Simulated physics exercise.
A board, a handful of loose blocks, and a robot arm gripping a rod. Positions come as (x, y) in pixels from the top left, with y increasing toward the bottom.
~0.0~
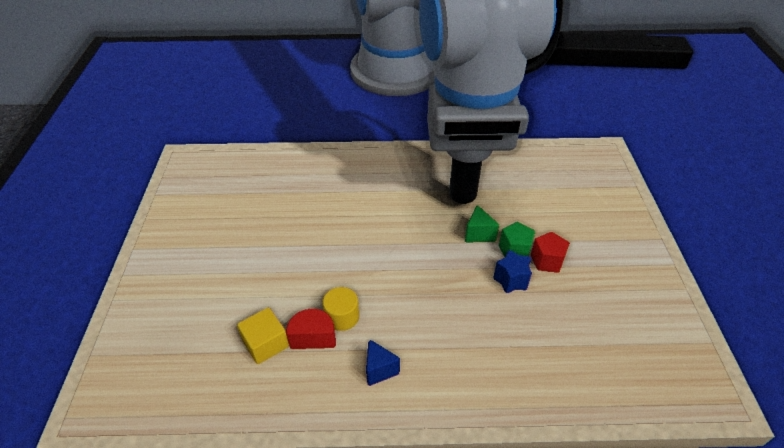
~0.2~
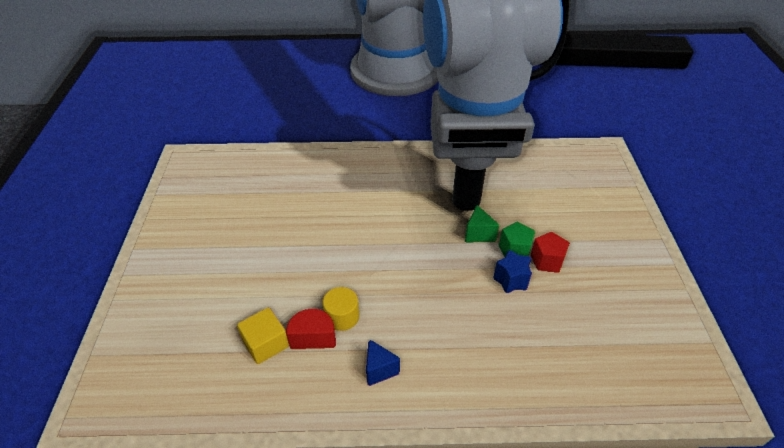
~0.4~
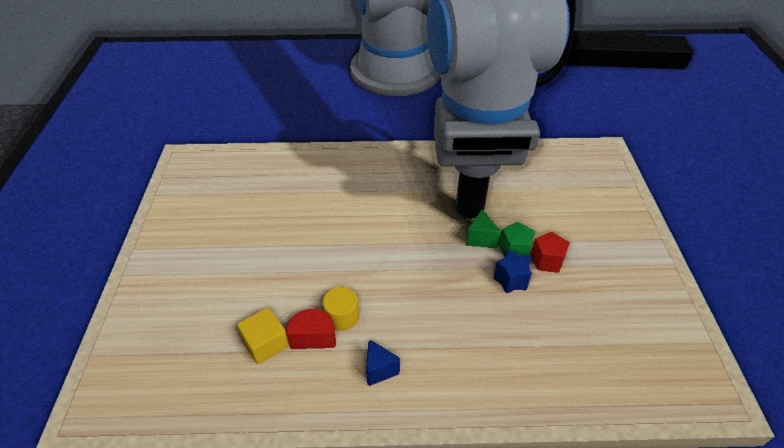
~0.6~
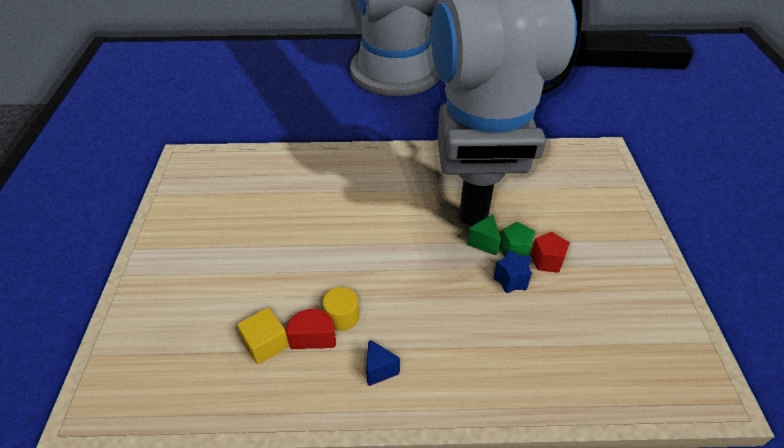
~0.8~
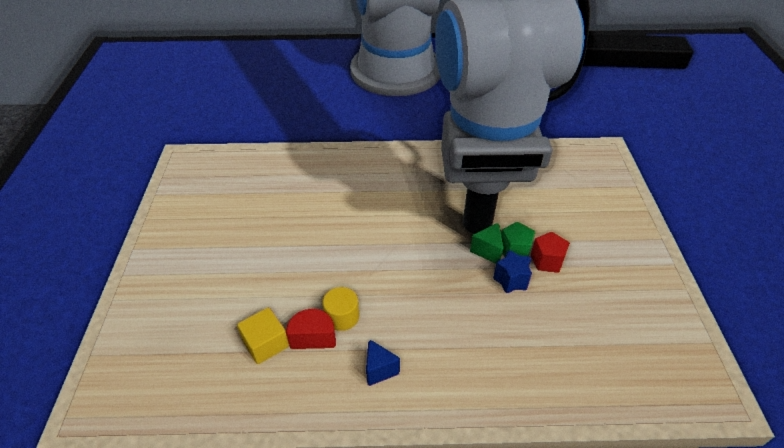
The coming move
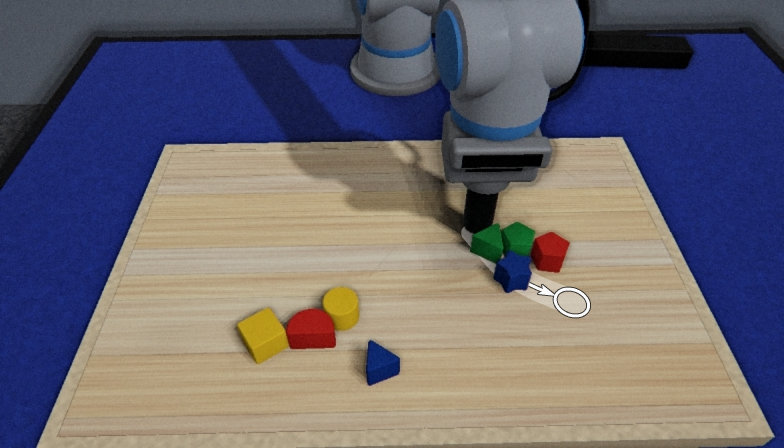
The robot arm moved its black rod slowly toward the viewer and slightly right, then nudged the green triangular block a short way toward the blue star, while the other blocks stayed still.
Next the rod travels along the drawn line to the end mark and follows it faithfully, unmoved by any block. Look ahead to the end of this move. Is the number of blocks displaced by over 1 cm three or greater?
Yes
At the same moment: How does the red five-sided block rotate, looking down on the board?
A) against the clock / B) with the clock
The correct letter is B.
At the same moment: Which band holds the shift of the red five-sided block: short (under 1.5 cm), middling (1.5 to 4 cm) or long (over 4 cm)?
Its final spot will lie 1.5 to 4 cm from the current one.
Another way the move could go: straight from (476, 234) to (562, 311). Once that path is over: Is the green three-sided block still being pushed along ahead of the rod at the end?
That would be a no.
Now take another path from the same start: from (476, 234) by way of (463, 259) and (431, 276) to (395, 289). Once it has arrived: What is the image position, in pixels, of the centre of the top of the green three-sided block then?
The middle of its upper face will lie at (493, 251).
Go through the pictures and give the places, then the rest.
The first frame shows rod's lower end at (463, 195); green three-sided block at (482, 218); blue star at (516, 263); green five-sided block at (519, 233); red five-sided block at (553, 244).
The second frame shows rod at (466, 202); blocks still.
The third frame shows rod at (470, 210); green three-sided block at (484, 223).
The fourth frame shows rod at (473, 217); green three-sided block at (488, 226).
The fifth frame shows rod at (477, 225); green three-sided block at (491, 235); blue star at (516, 263); green five-sided block at (519, 233); red five-sided block at (553, 244).
Drawn move, from (476, 234) over (499, 260) and (530, 285) to (572, 302).
On the path given first. One third of the way, rod at (501, 252); green three-sided block at (512, 264), turned 25° clockwise; blue star at (534, 282), turned 15° anticlockwise; green five-sided block at (534, 241), turned 70° anticlockwise; red five-sided block at (566, 244), turned 25° clockwise.
Two thirds of the way, rod at (534, 277); green three-sided block at (528, 290), turned 45° clockwise; blue star at (556, 301); green five-sided block at (542, 245), turned 105° anticlockwise; red five-sided block at (574, 243), turned 20° clockwise.
At the end, rod at (575, 294); green three-sided block at (530, 292), turned 55° clockwise; blue star at (571, 312), turned 60° clockwise; green five-sided block at (542, 245), turned 105° anticlockwise; red five-sided block at (574, 243), turned 20° clockwise.
